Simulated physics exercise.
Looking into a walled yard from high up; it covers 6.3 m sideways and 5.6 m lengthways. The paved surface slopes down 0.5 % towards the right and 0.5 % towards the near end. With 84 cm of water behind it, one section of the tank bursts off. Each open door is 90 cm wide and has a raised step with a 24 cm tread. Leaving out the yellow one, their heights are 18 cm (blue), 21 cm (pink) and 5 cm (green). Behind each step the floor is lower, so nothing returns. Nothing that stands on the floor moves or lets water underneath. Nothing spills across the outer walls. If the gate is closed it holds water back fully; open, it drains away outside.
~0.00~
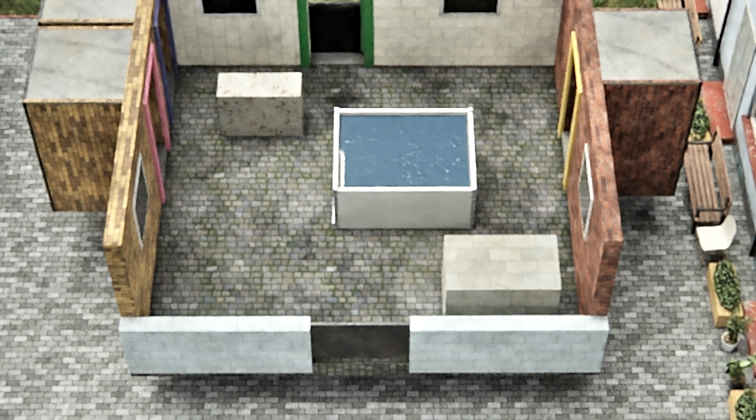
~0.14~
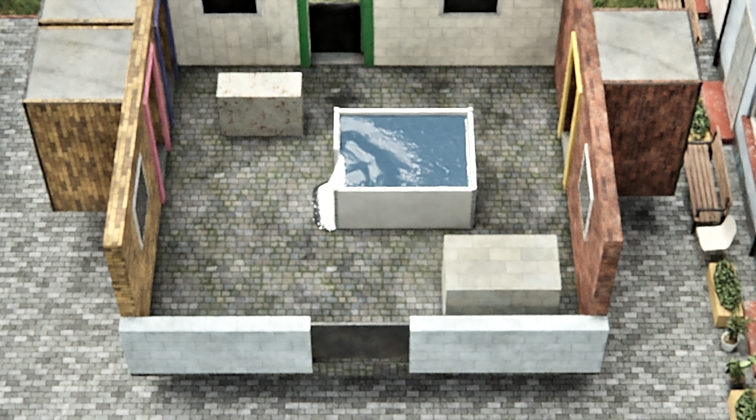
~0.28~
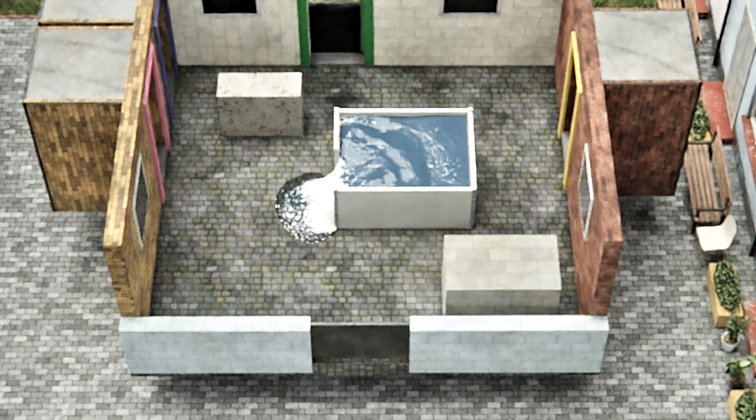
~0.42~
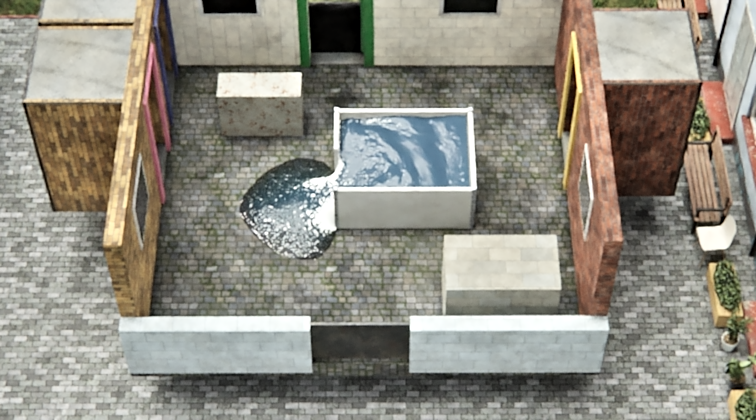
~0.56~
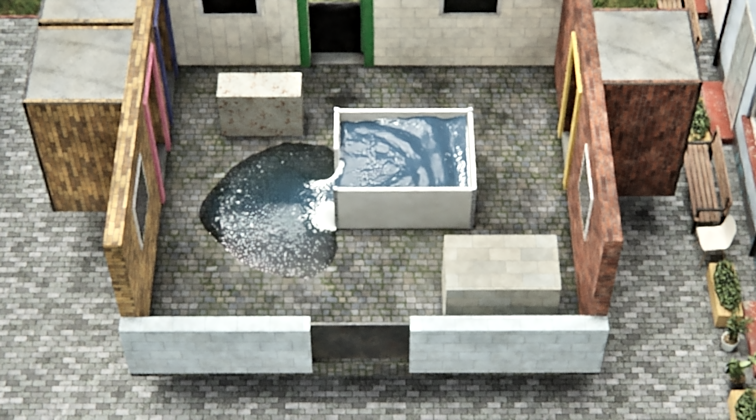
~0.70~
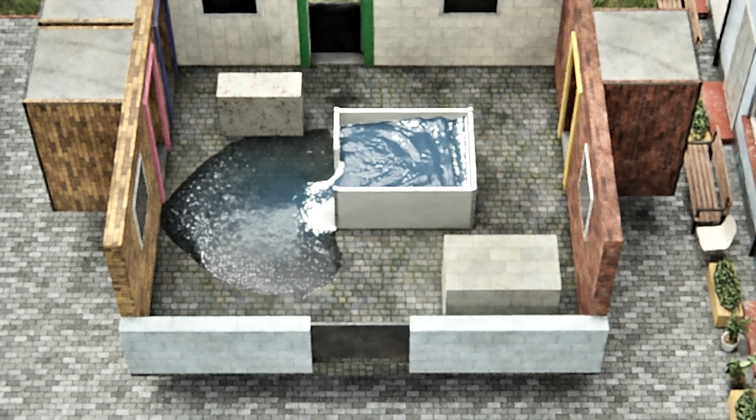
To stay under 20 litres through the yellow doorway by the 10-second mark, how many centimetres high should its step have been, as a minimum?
It would have to be roughly 7.5 cm high.
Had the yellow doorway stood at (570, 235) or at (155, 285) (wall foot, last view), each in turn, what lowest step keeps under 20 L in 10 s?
Roughly 6.5 and 19 cm.
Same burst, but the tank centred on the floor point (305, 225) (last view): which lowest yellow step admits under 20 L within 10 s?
About 11.0 cm.
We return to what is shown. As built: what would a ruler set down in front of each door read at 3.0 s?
In cm: Blue 9, yellow 0, pink 21, green 3.
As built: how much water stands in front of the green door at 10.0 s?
Roughly 3.5 cm deep.
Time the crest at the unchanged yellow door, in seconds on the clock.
At about 8.0 s.
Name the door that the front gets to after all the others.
It is the yellow one.
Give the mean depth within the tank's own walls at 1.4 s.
Roughly 57 cm on average.
After 1.4 s water covers 35 % of the floor, deepest (38 cm) near (325, 210); it has not reached the yellow door.
After 3.0 s water covers 40 % of the floor, deepest (28 cm) near (147, 349); it has not reached the yellow door.
After 10.0 s water covers 95 % of the floor, deepest (13 cm) near (572, 349); 12 cm at the yellow door, 0 litres in over its 17 cm step.
At the yellow door as built, the water arrived by 5.9 s and peaked near 14 cm at 8.2 s.
Run again over the same 10 s with other heights there, 33 litres in over 6 cm, 6 litres over 9.5 cm. The limit of 20 litres is kept from about 7.5 cm up.
